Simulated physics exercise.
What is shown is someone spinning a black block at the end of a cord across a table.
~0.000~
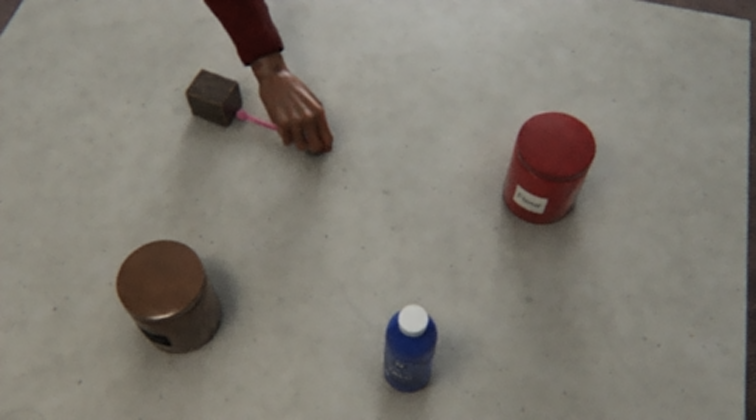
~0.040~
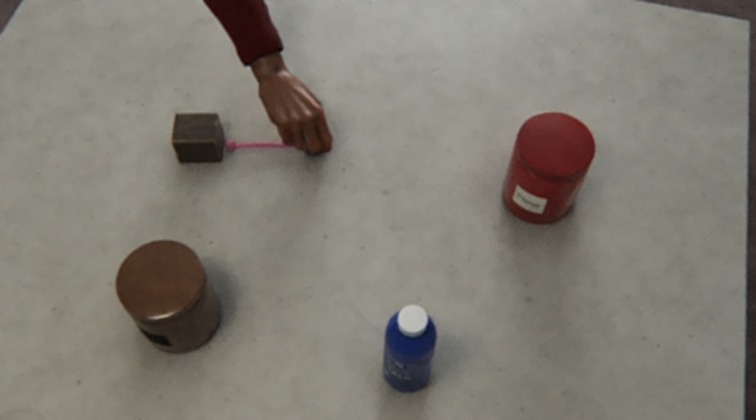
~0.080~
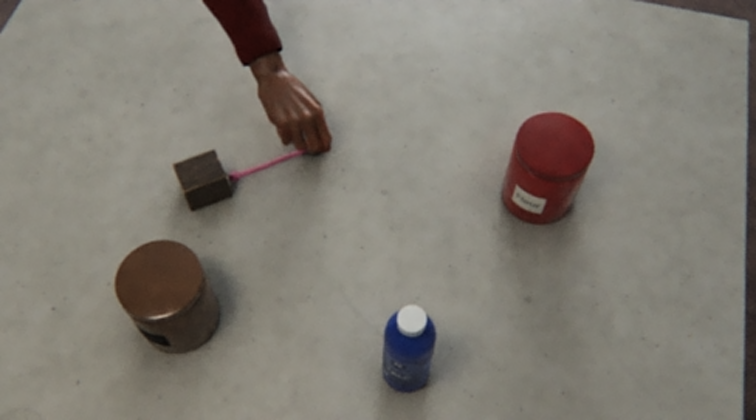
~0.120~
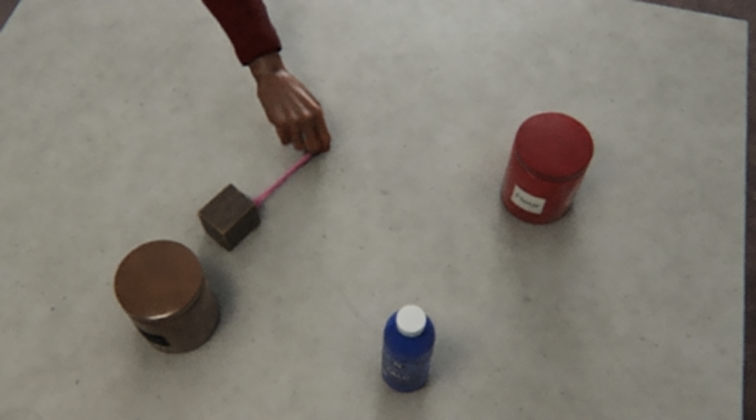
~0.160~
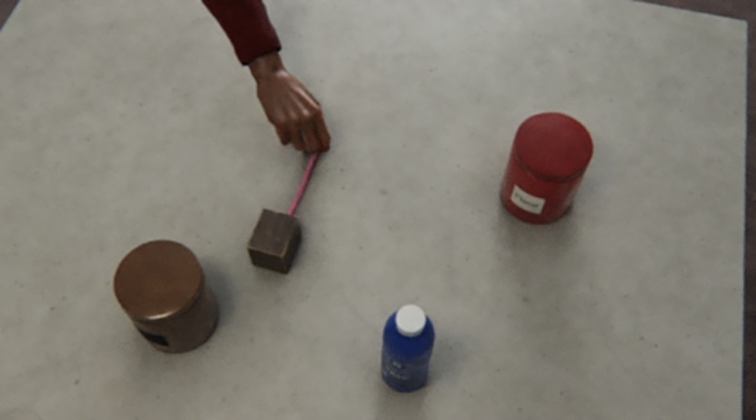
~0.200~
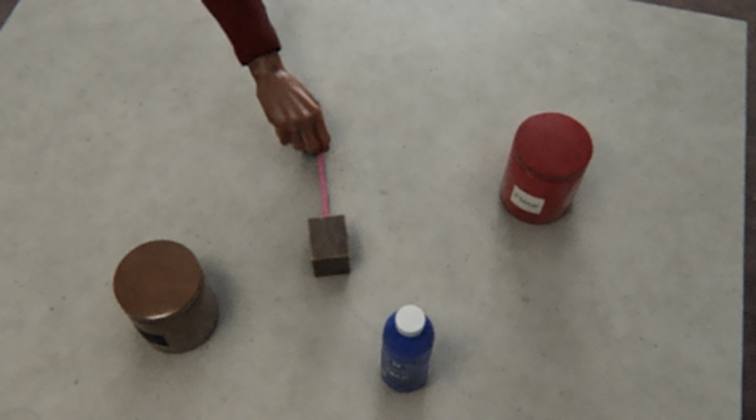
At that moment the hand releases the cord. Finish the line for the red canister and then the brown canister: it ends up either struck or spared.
The red canister ends up struck. The brown canister ends up spared.
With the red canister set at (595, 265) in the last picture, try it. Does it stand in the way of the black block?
In that spot it is avoided.
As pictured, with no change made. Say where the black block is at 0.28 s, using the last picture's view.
It is at roughly (430, 222).
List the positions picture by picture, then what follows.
Black block (212, 86); red canister (557, 143); brown canister (160, 278); blue bottle (413, 318), in the first frame.
Black block (195, 127), in the second frame.
Black block (199, 170), in the third frame.
Black block (226, 208), in the fourth frame.
Black block (272, 232), in the fifth frame.
Black block (328, 236); red canister (554, 143); brown canister (157, 278); blue bottle (411, 319); going round anticlockwise, in the sixth frame.
Around 0.28 s, block near (430, 222).
Around 0.40 s, block near (496, 210); red canister pushed aside.
Finally, block near (496, 211); red canister pushed aside. The red canister gets hit and the brown canister escapes it.
